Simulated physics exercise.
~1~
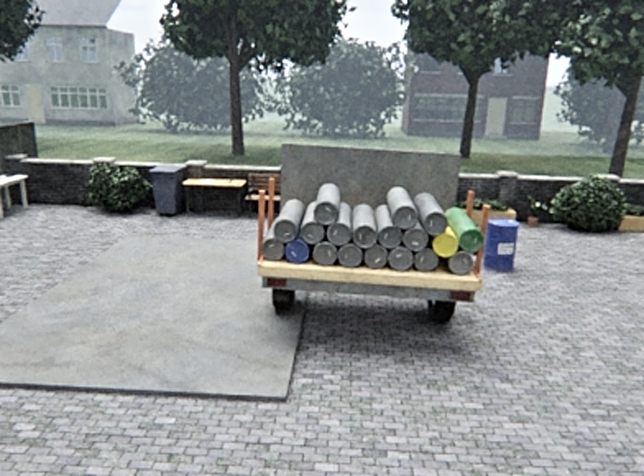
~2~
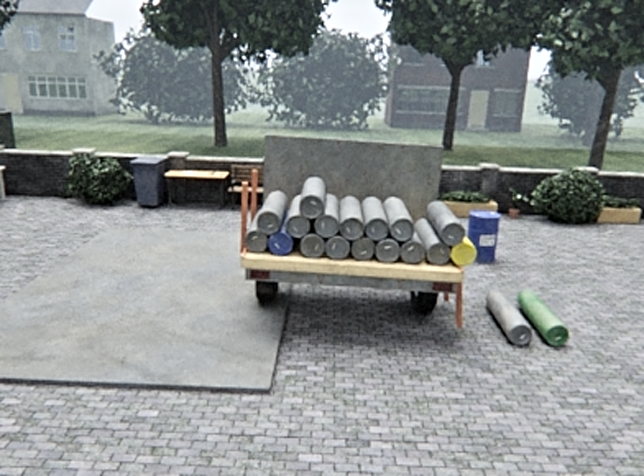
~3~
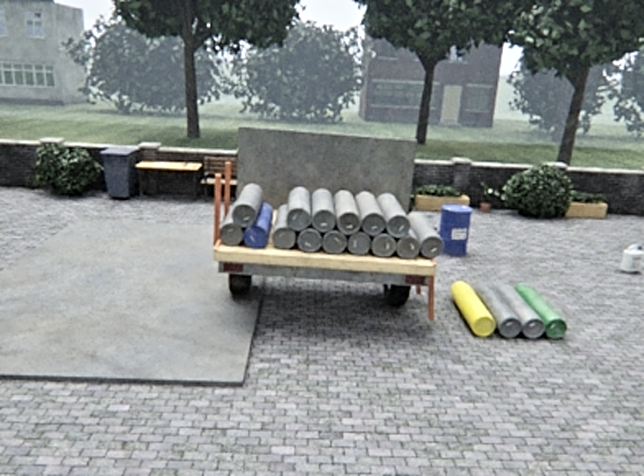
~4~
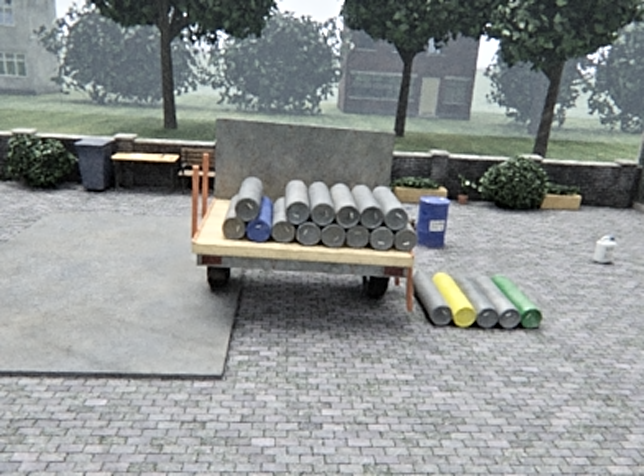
Gas cylinders stacked on a parked trailer roll off its right side after the posts there drop, the green one and a grey one first, then the yellow and more grey ones, ending in a row on the paving while the blue one and most others stay aboard.
